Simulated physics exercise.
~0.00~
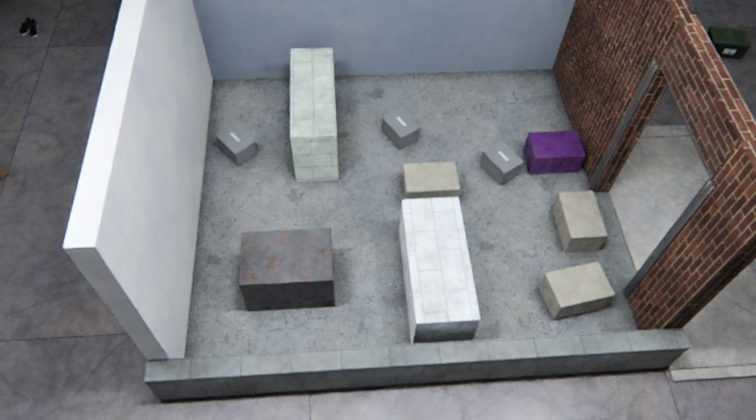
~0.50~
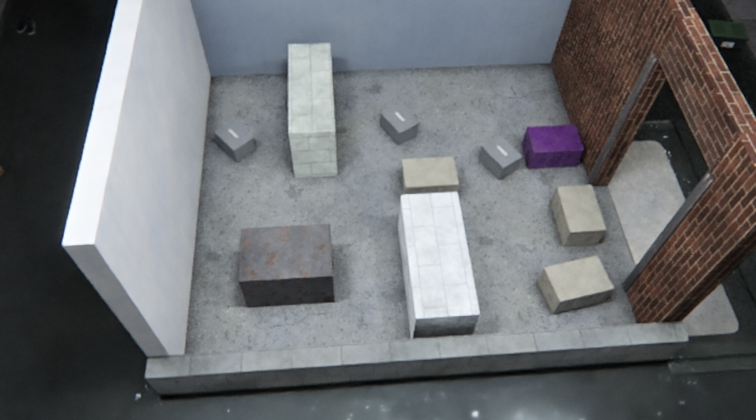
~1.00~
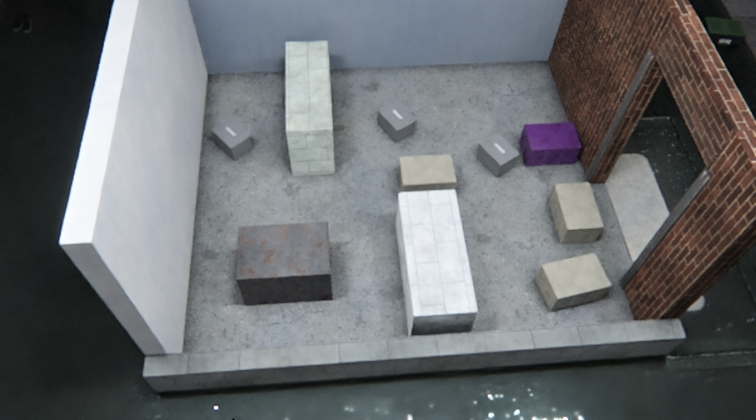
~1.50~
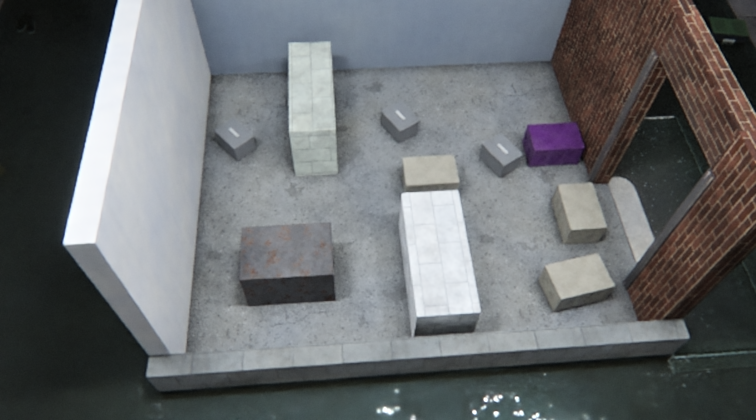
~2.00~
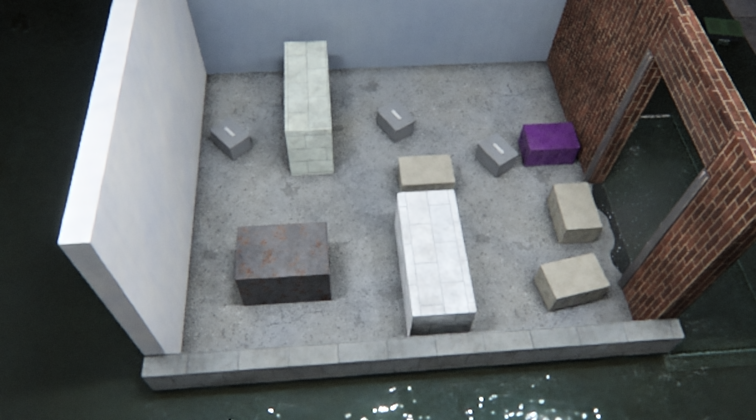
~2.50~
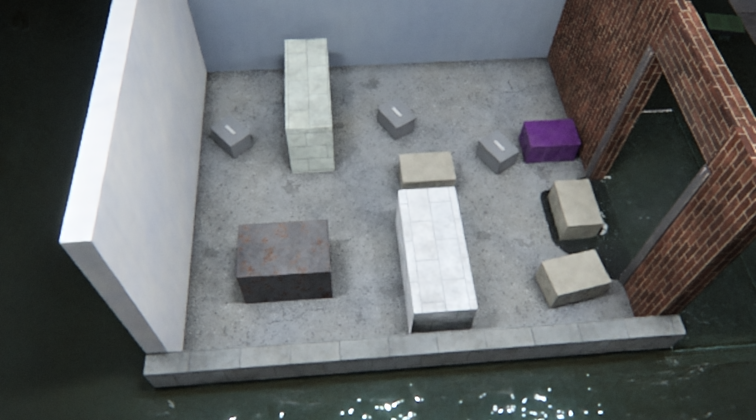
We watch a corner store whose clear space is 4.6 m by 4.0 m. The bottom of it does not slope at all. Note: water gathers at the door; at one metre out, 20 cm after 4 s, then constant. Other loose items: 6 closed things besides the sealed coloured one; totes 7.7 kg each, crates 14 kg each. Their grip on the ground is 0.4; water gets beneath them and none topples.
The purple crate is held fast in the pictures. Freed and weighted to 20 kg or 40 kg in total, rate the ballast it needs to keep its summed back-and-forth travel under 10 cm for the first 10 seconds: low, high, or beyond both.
Low.
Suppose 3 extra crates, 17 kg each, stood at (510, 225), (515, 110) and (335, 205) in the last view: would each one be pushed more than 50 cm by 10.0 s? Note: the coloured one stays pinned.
Note, in sequence: Exceeded, not exceeded, not exceeded.
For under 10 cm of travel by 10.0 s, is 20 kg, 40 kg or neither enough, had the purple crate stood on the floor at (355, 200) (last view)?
So both weights work.
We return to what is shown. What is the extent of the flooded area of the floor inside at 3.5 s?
I'd estimate close to 2.0 m2.
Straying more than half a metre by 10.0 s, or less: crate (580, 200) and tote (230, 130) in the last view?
Respectively: Threshold exceeded and threshold not reached.
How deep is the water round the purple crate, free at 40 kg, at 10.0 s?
About 6 cm.
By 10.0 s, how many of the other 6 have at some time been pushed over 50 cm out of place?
Count: 3.
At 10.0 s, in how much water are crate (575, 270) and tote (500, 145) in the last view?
Some 10 cm at the first, some 4 cm at the second.
After 3.5 s the purple crate would be 0 cm from its start with 20 kg and 0 cm from its start with 40 kg; 1 cm of water round it then.
After 4.5 s the purple crate would be 0 cm from its start with 20 kg and 0 cm from its start with 40 kg; 3 cm of water round it then.
After 7.0 s the purple crate would be 0 cm from its start with 20 kg and 0 cm from its start with 40 kg; 2 cm of water round it then.
After 10.0 s the purple crate would be 0 cm from its start with 20 kg and 0 cm from its start with 40 kg; 6 cm of water round it then.
